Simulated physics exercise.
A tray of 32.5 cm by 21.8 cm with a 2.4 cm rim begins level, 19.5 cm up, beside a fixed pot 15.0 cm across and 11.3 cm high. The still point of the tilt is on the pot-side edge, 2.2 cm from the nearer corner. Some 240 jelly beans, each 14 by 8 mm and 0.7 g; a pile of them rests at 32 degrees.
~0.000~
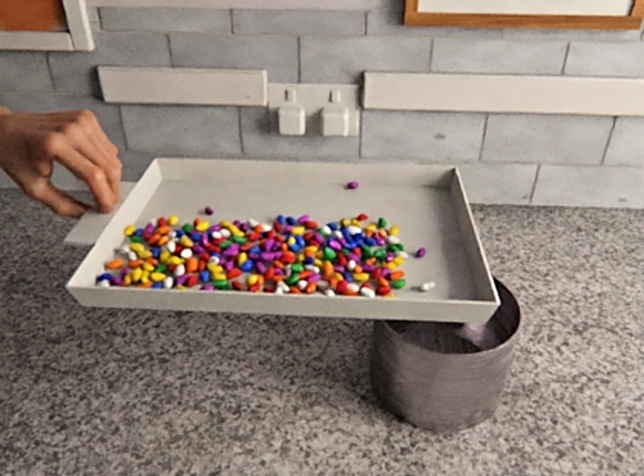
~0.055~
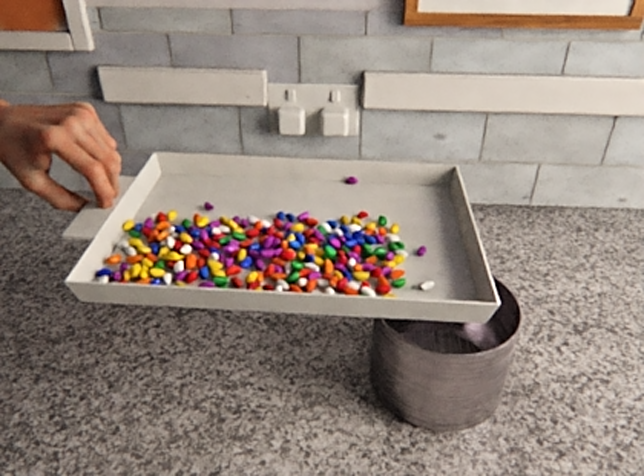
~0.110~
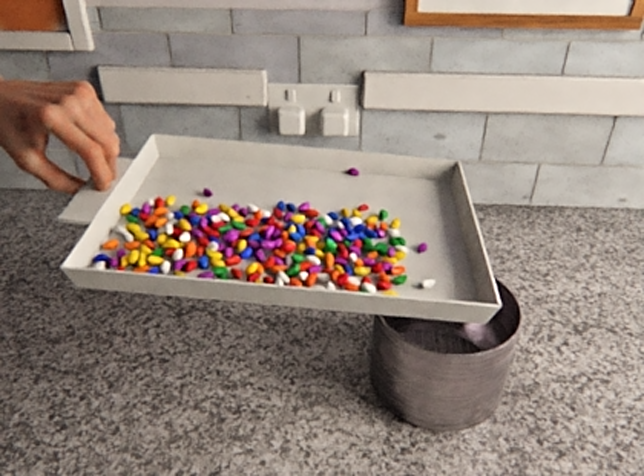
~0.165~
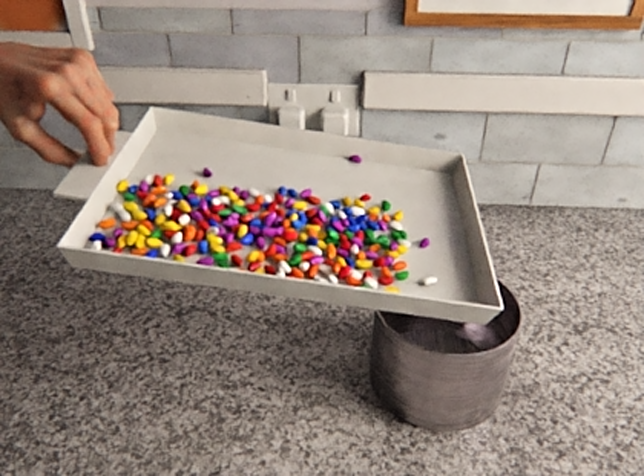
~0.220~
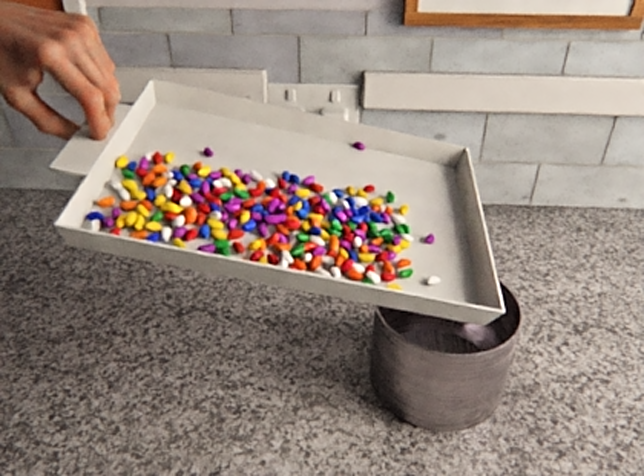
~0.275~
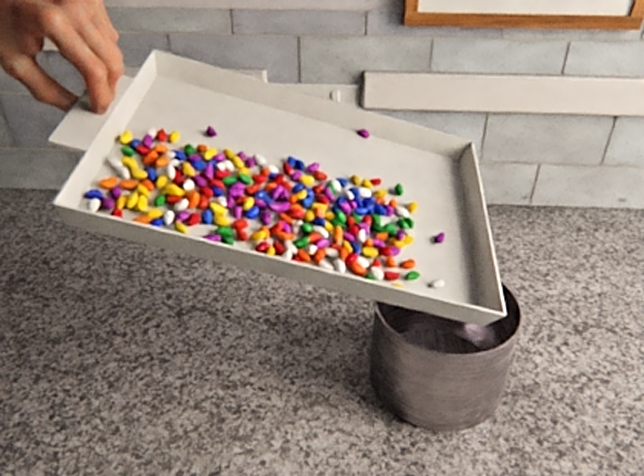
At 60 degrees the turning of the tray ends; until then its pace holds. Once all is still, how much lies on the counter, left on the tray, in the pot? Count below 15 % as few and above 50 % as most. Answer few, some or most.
Counter most, tray some, pot few.
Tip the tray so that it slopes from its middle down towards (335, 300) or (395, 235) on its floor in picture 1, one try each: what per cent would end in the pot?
Some 0 and 10 per cent.
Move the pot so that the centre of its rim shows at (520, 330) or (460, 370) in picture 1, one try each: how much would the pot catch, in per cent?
About 5 and 20 per cent.
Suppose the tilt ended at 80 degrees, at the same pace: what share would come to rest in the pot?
Then about 0 per cent.
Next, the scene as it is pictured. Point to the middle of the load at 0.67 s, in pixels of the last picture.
At about (426, 241).
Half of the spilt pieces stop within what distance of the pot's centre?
Some 22 cm.
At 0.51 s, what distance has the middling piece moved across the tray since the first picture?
Some 3 cm.
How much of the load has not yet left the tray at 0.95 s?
About 60 per cent.
After 0.51 s, tilt 40 degrees; the tray holds 100 %, the pot 0 %.
After 0.67 s, tilt 54 degrees; the tray holds 100 %, the pot 0 %.
Then, at 0.95 s, tilt 60 degrees; the tray holds 60 %, the pot 0 %.
At rest (2.3 s), counter 55 %, tray 45 %, pot 0 %.
